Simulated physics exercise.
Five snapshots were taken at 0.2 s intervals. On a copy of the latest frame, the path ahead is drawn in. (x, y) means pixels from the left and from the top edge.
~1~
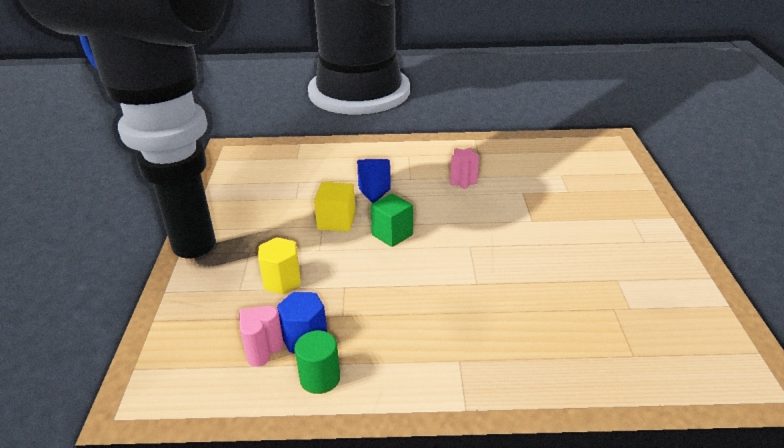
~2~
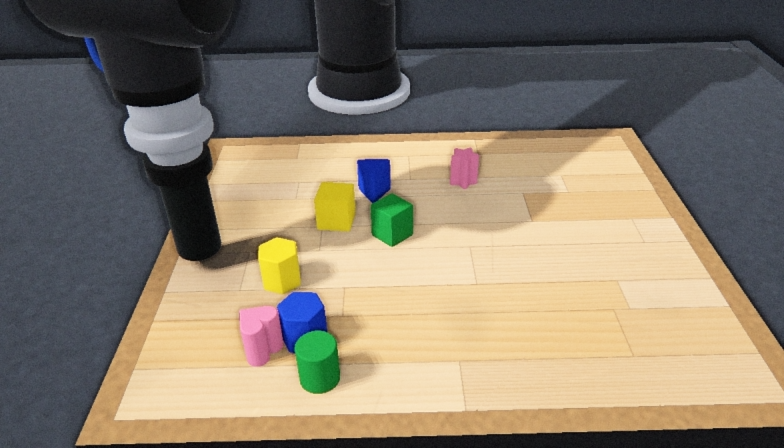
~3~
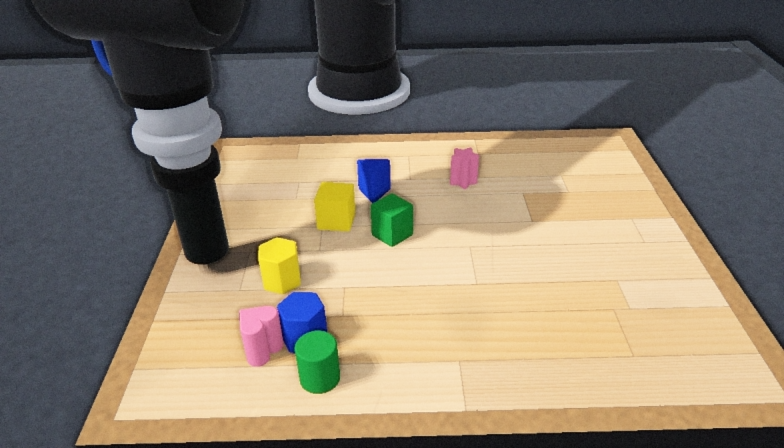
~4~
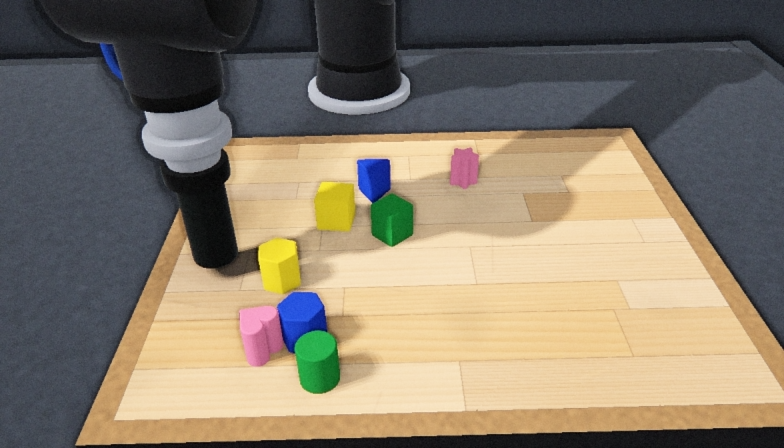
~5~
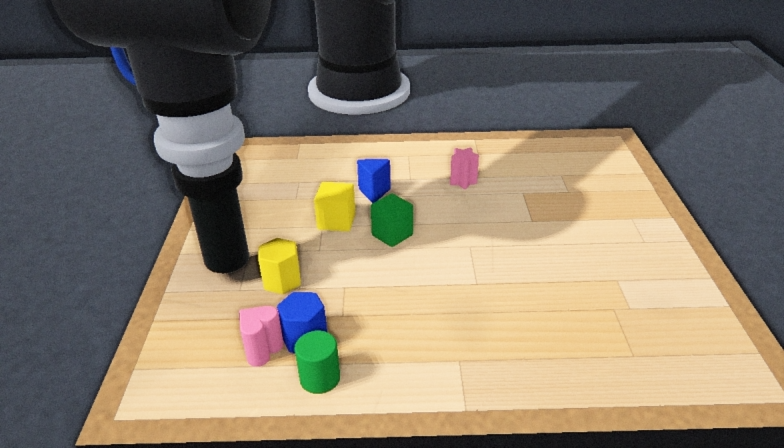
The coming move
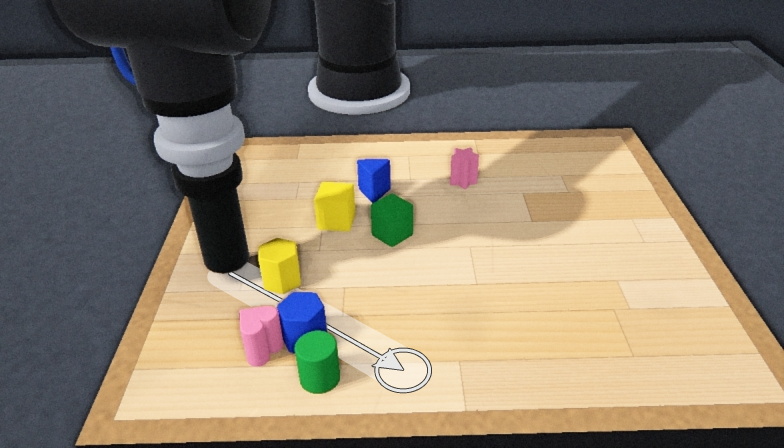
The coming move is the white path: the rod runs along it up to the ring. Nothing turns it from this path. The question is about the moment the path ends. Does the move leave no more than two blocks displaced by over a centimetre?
Short answer: No.
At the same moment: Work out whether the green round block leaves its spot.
By the time the path is finished, it has moved at least a centimetre.
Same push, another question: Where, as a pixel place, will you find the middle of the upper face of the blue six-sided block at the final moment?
I think it will end close to (321, 339).
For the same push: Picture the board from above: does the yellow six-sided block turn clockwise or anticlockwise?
It twists anticlockwise.
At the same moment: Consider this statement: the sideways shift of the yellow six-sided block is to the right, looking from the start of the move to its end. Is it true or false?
That is false.
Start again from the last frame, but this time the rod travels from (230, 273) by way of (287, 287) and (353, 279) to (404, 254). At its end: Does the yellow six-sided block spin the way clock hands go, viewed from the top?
Yes, it checks out.
The line goes from (230, 273) to (403, 370).
What follows on the original path. One third of the way, rod (280, 289); yellow six-sided block (321, 256), turned 50° anticlockwise.
Two thirds of the way, rod (338, 321); yellow six-sided block (332, 258), turned 95° anticlockwise; blue six-sided block (318, 334), turned 80° clockwise; green round block (313, 370).
At the end, rod (403, 357); pink heart unmoved; yellow six-sided block (332, 258), turned 95° anticlockwise; blue six-sided block (321, 339), turned 95° clockwise; green round block (310, 375).
